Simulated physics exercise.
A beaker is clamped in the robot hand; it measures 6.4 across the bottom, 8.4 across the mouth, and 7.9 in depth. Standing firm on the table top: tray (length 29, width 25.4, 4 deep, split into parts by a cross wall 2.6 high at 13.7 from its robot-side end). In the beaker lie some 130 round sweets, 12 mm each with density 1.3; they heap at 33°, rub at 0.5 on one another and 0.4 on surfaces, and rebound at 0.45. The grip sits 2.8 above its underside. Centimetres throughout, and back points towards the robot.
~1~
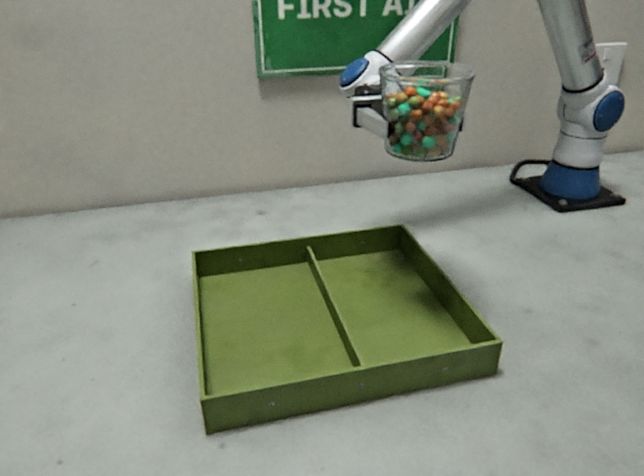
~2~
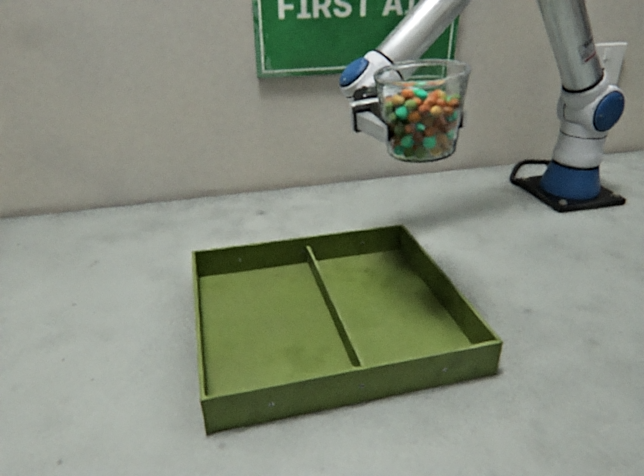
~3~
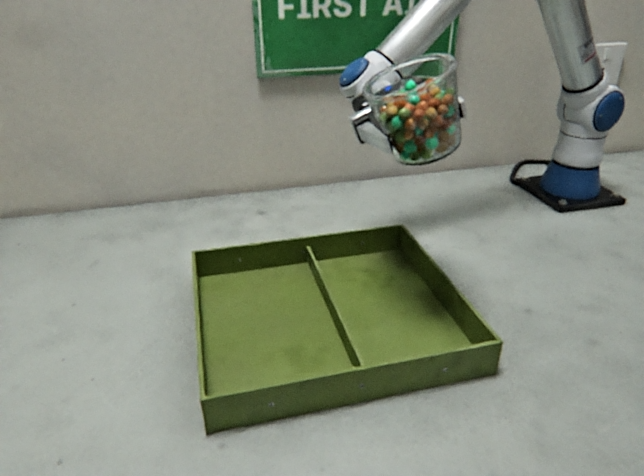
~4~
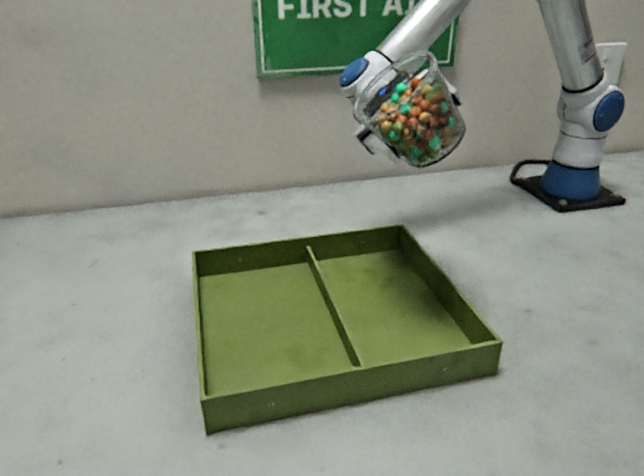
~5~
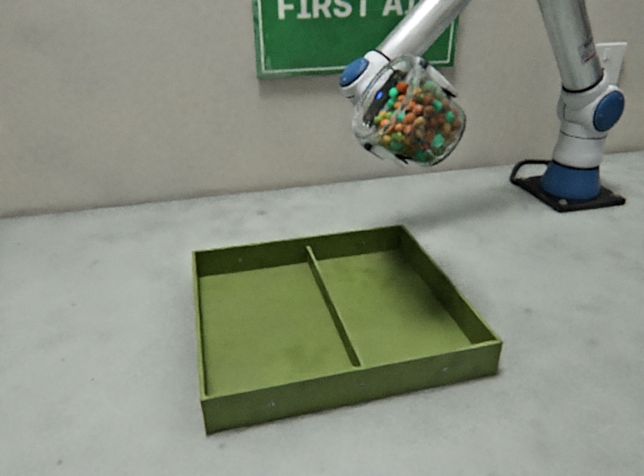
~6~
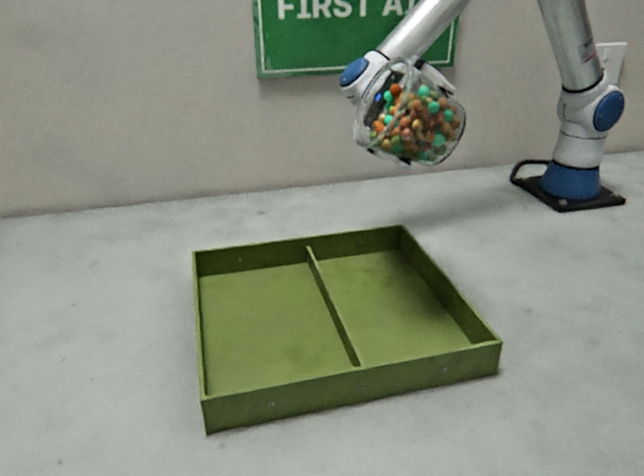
The clip shows a robot arm holding a clear beaker of small round orange and green sweets above a table with a divided green tray, steadily tilting the beaker forward while the sweets shift inside it and the tray stays still.
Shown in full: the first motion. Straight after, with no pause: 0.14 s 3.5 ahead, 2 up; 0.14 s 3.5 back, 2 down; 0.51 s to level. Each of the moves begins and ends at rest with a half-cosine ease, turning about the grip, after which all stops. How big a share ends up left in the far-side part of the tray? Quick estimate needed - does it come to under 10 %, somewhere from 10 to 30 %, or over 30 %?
It comes to somewhere from 10 to 30 %.
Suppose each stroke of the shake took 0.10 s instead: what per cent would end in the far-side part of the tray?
Then roughly 55 percent.
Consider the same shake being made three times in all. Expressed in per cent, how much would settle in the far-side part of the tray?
40 %.
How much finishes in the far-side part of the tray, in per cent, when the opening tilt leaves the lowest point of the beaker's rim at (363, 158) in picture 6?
Roughly 50 percent, give or take.
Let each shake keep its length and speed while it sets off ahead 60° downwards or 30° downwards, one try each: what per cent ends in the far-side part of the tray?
Result: Approx. 0 % and 5 %, one try each.
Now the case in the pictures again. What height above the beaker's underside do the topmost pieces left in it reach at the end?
I'd say close to 7.0 cm.
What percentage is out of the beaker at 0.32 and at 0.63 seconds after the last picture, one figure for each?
Roughly 20, then 20.
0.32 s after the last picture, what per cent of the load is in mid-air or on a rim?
19 %.
Then, 0.32 s after the last picture, tilted 60° forward, highest piece 25 above the table; 108 in the beaker, 26 in flight or on a rim.
Then, 0.63 s after the last picture, tilted 13° forward, highest piece 28 above the table; 106 in the beaker, 24 in the far-side part, 4 in the robot-side part.
Then, 0.99 s after the last picture, level, highest piece 27 above the table; 106 in the beaker, 24 in the far-side part, 4 in the robot-side part.
Then, 2.04 s after the last picture, level, highest piece 27 above the table; 106 in the beaker, 24 in the far-side part, 4 in the robot-side part.
Final count, 106 in the beaker, 24 in the far-side part, 4 in the robot-side part. That is 18 % in the far-side part of the tray.
